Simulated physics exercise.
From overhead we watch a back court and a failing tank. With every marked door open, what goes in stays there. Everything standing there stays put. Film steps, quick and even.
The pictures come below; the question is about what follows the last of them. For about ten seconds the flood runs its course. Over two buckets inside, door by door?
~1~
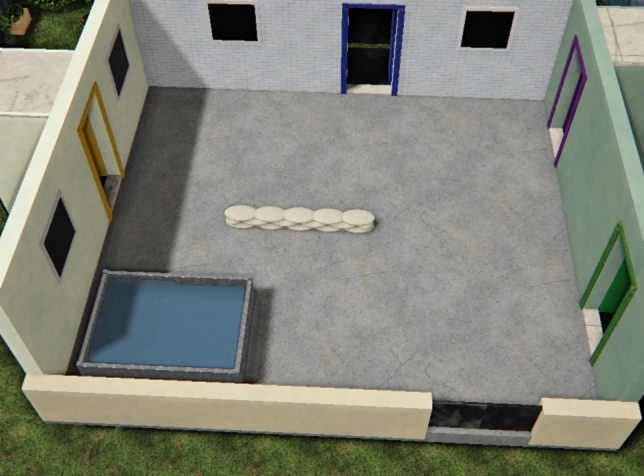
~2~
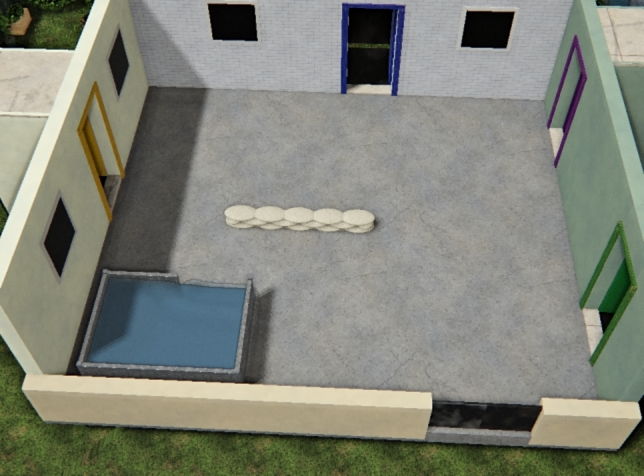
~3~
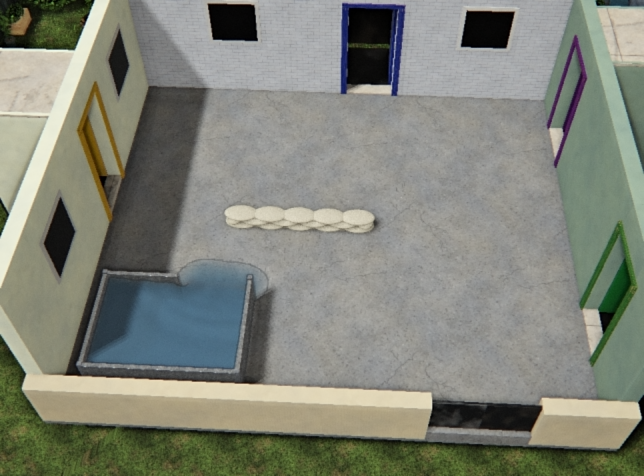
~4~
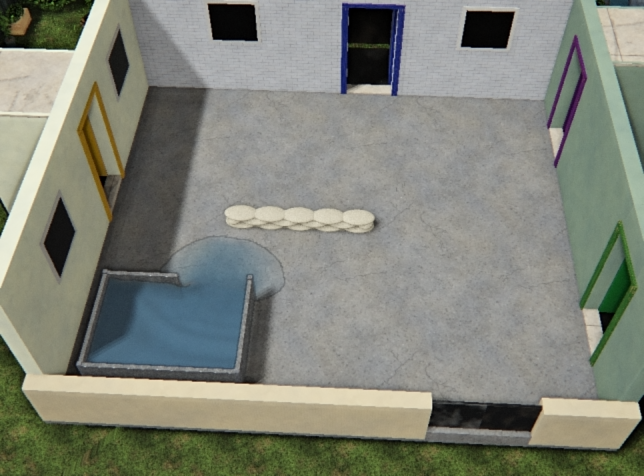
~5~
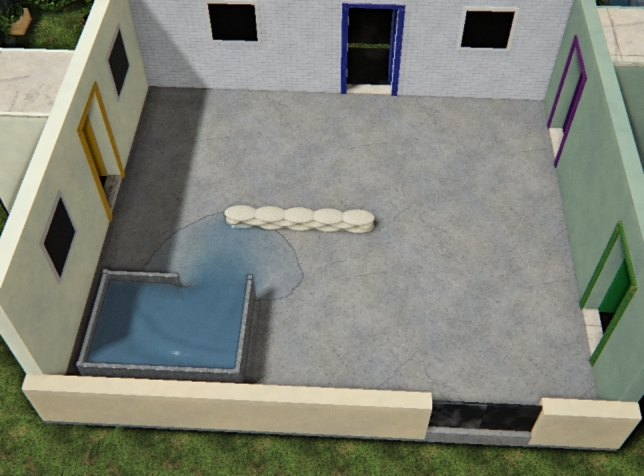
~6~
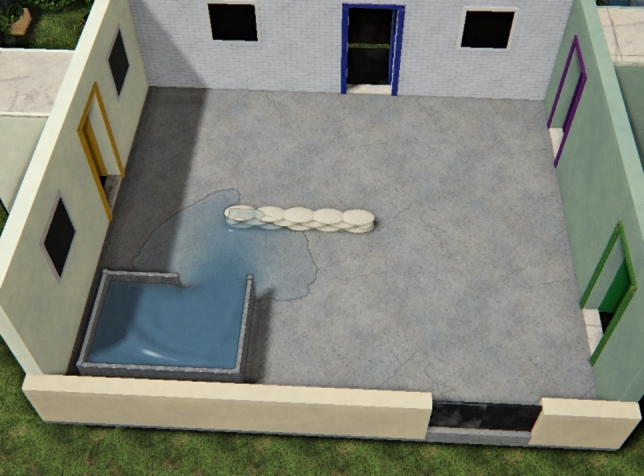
Door by door: The green door over; the yellow door not over; the blue door not over; the purple door not over.
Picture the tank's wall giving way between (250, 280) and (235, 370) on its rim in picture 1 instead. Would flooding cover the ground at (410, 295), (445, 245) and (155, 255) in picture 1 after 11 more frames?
Submerged, submerged, untouched.
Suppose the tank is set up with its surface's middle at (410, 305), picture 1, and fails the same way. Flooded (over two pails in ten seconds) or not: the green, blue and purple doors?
Result: Green door comes in lower; blue door goes beyond it; purple door goes beyond it.
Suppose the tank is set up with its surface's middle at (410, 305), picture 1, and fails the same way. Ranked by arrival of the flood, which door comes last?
Note: The yellow one.
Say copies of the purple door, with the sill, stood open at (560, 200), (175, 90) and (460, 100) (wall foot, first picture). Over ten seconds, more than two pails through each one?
Falls short; exceeds the limit; falls short.
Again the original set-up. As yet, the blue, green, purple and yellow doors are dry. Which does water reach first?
It is the door marked yellow.
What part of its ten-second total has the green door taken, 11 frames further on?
0 %.
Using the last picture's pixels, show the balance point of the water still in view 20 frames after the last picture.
Roughly (244, 254).
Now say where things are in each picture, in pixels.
The open tank at (169, 322) is whole and still, in the first frame.
Water pours out on the open tank's far side and has run to a hidden place, in the second frame.
Water pours out on the open tank's far side and has run to (191, 267), in the third frame.
The front is at (207, 242), out from the gap on the open tank's far side, in the fourth frame.
Water pours out on the open tank's far side and has run to (225, 215), in the fifth frame.
Water pours out on the open tank's far side and has run to (226, 194), in the sixth frame.
A moment on, water covers 15 % of the floor; the green door not reached, the yellow door not reached, the blue door not reached, the purple door not reached.
Next, water covers 30 % of the floor; the green door not reached, the yellow door wet at the sill, nothing in, the blue door not reached, the purple door not reached.
Then, water covers 45 % of the floor; the green door wet at the sill, nothing in, the yellow door under two buckets in, the blue door not reached, the purple door not reached.
Later, water covers 65 % of the floor; the green door over two buckets in, the yellow door under two buckets in, the blue door wet at the sill, nothing in, the purple door wet at the sill, nothing in.
In the end, water covers 90 % of the floor; the green door over two buckets in, the yellow door under two buckets in, the blue door wet at the sill, nothing in, the purple door under two buckets in.
